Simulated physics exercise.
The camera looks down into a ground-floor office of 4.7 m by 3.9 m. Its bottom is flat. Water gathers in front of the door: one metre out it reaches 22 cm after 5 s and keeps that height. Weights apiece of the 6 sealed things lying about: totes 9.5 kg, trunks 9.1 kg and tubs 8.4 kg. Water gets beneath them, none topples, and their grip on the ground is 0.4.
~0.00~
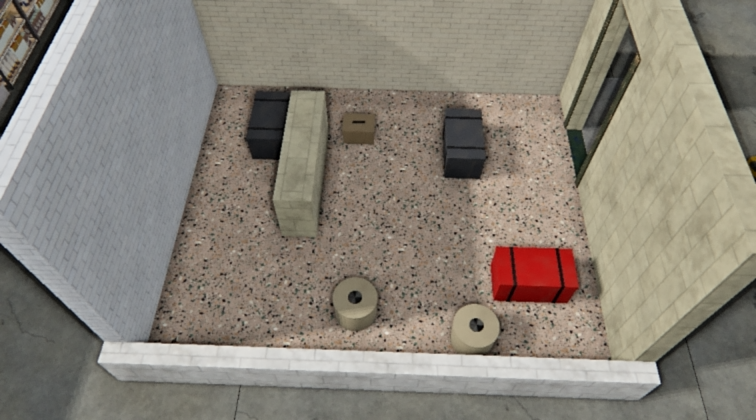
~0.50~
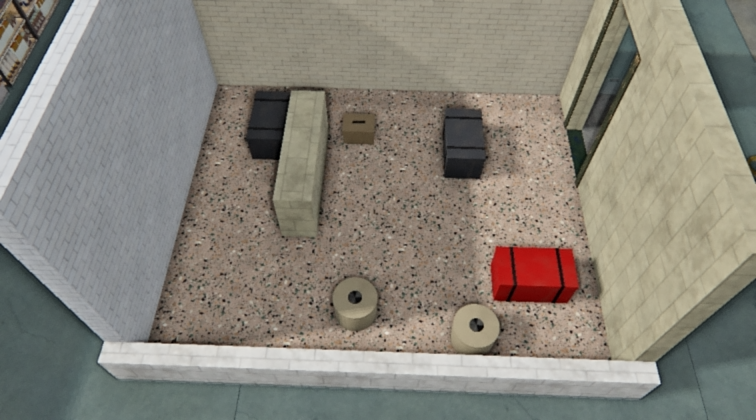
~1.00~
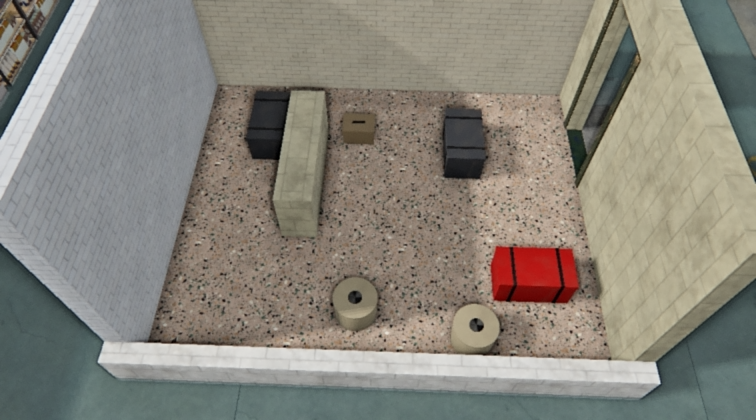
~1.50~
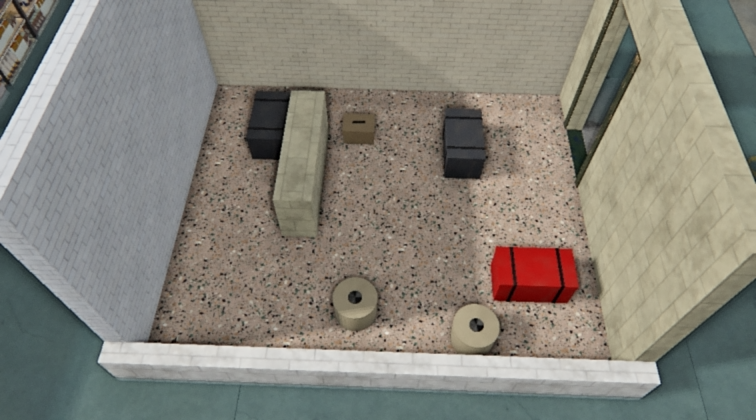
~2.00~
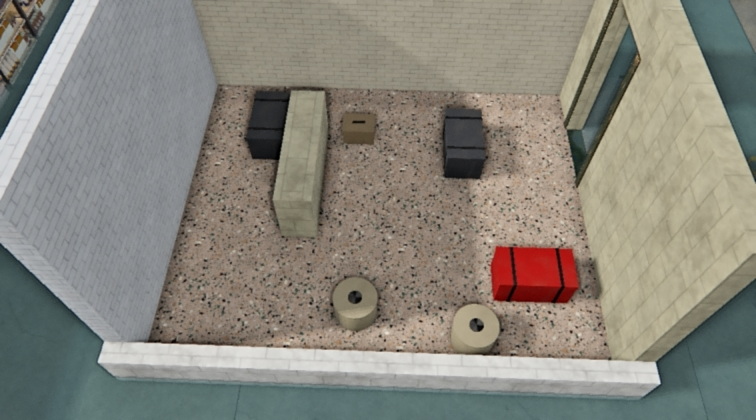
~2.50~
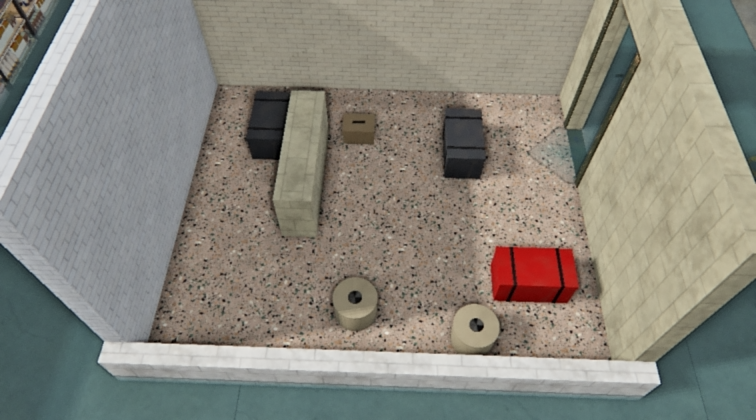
Walled room with pebbled floor, red and dark trunks and two round tubs sitting still as water appears by the right-hand door.
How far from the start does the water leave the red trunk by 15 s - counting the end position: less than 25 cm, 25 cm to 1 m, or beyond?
The red trunk is nudged along.
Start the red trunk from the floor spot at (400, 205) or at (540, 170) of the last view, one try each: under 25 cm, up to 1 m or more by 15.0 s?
In turn: It travels far; it moves a short way.
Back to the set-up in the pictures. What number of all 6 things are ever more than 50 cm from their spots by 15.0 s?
I count 6.
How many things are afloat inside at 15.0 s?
6 of them.
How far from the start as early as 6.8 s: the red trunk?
Roughly 0 cm by then.
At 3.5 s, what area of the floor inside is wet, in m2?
Roughly 2.0 m2.
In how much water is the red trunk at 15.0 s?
Roughly 6 cm.
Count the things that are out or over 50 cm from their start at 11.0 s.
I count 3.
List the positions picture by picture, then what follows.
The red trunk at (537, 266), on the bottom; water covers 0.0 m2; 0 of 6 have shifted, in the first picture.
The red trunk at (537, 266), on the bottom; water covers 0.0 m2; 0 of 6 have shifted, in the second picture.
The red trunk at (537, 266) rests on the ground; water covers 0.0 m2; 0 of 6 have shifted, in the third picture.
The red trunk at (537, 266) rests on the ground; water covers 0.0 m2; 0 of 6 have shifted, in the fourth picture.
The red trunk at (537, 266) rests on the ground; 0.0 m2 under water; 0 of 6 have shifted, in the fifth picture.
The red trunk at (537, 266) rests on the ground; 0.2 m2 under water; 0 of 6 have shifted, in the sixth picture.
After 3.5 s the red trunk is near (537, 266), 0.0 m from its start, aground; 0 afloat.
After 6.8 s the red trunk is near (537, 266), 0.0 m from its start, aground; 1 afloat.
After 11.0 s the red trunk is near (537, 266), 0.0 m from its start, aground; 3 afloat.
After 15.0 s the red trunk is near (553, 216), 0.7 m from its start, afloat; 6 afloat.
